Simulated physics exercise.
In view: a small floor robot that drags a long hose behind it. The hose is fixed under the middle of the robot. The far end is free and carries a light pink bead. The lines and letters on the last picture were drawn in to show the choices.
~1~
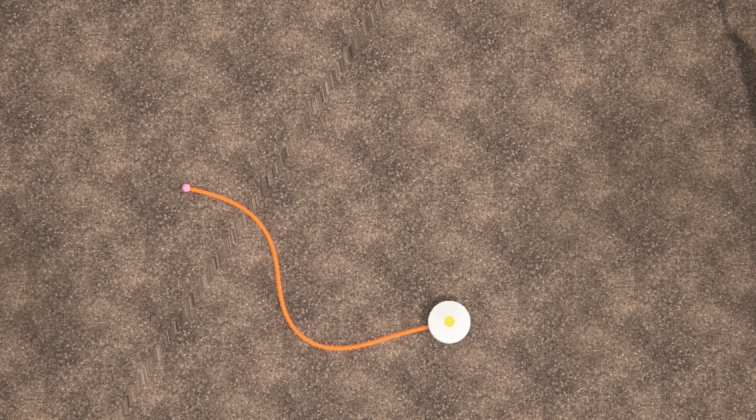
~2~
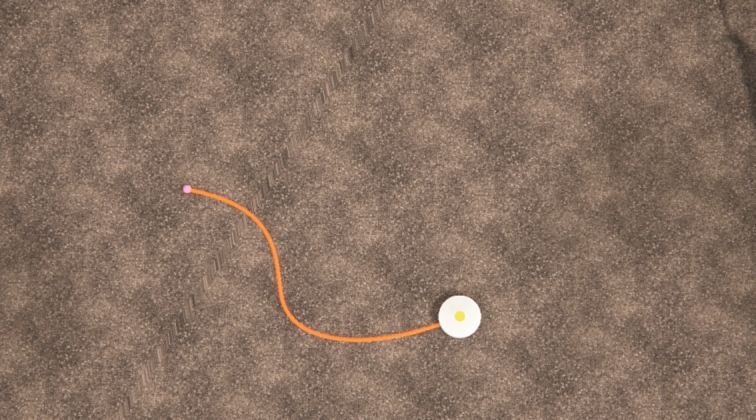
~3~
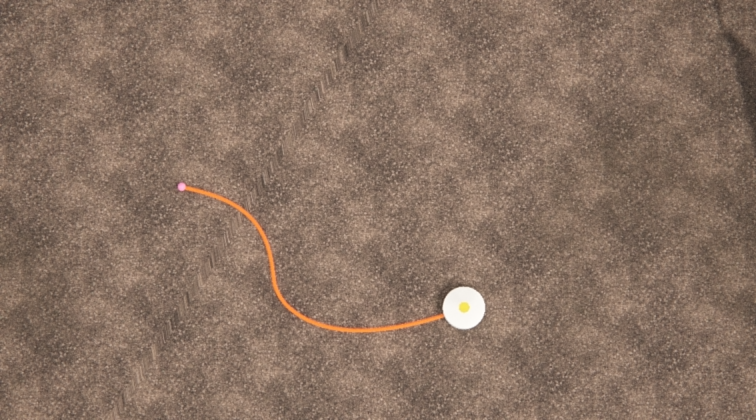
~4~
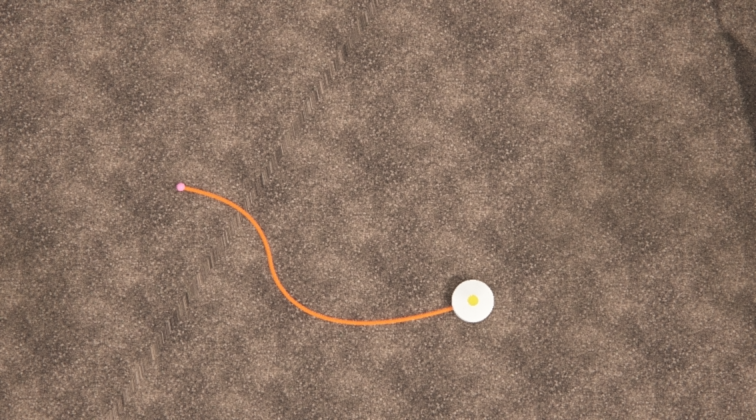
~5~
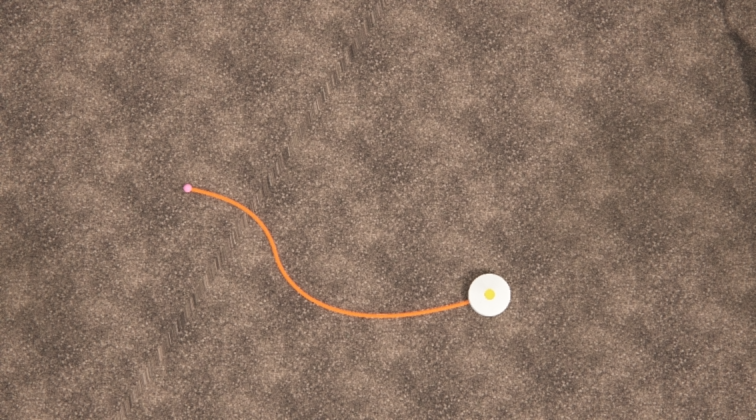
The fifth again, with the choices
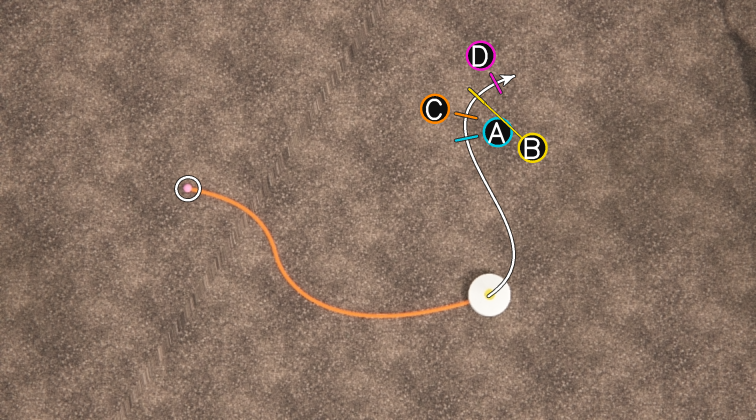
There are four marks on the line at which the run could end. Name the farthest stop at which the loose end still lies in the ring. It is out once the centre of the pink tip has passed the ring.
Up to mark D.
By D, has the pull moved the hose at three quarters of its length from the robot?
Yes.
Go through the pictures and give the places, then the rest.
The first frame shows free end (186, 188); robot (449, 322).
The second frame shows robot (460, 317); free end (187, 189).
The third frame shows robot (464, 308); free end (182, 187).
The fourth frame shows robot (473, 301); free end (181, 187).
The fifth frame shows robot (489, 295); free end (188, 188).
On the marked copy, A at (467, 138); B at (477, 96); C at (466, 116); D at (496, 83); the ring at (188, 189); the route from (489, 296) via (483, 178) to (514, 76).
Following D. Soon after the start, robot (505, 218), middle of the hose (340, 275), free end (191, 189).
Later, robot (468, 140), middle of the hose (344, 261), free end (191, 189).
In the end, robot (496, 82), middle of the hose (360, 197), free end (195, 190); the free end is still in its ring.
As for the rest, A is safe but short; B is safe but short; C is safe but short.
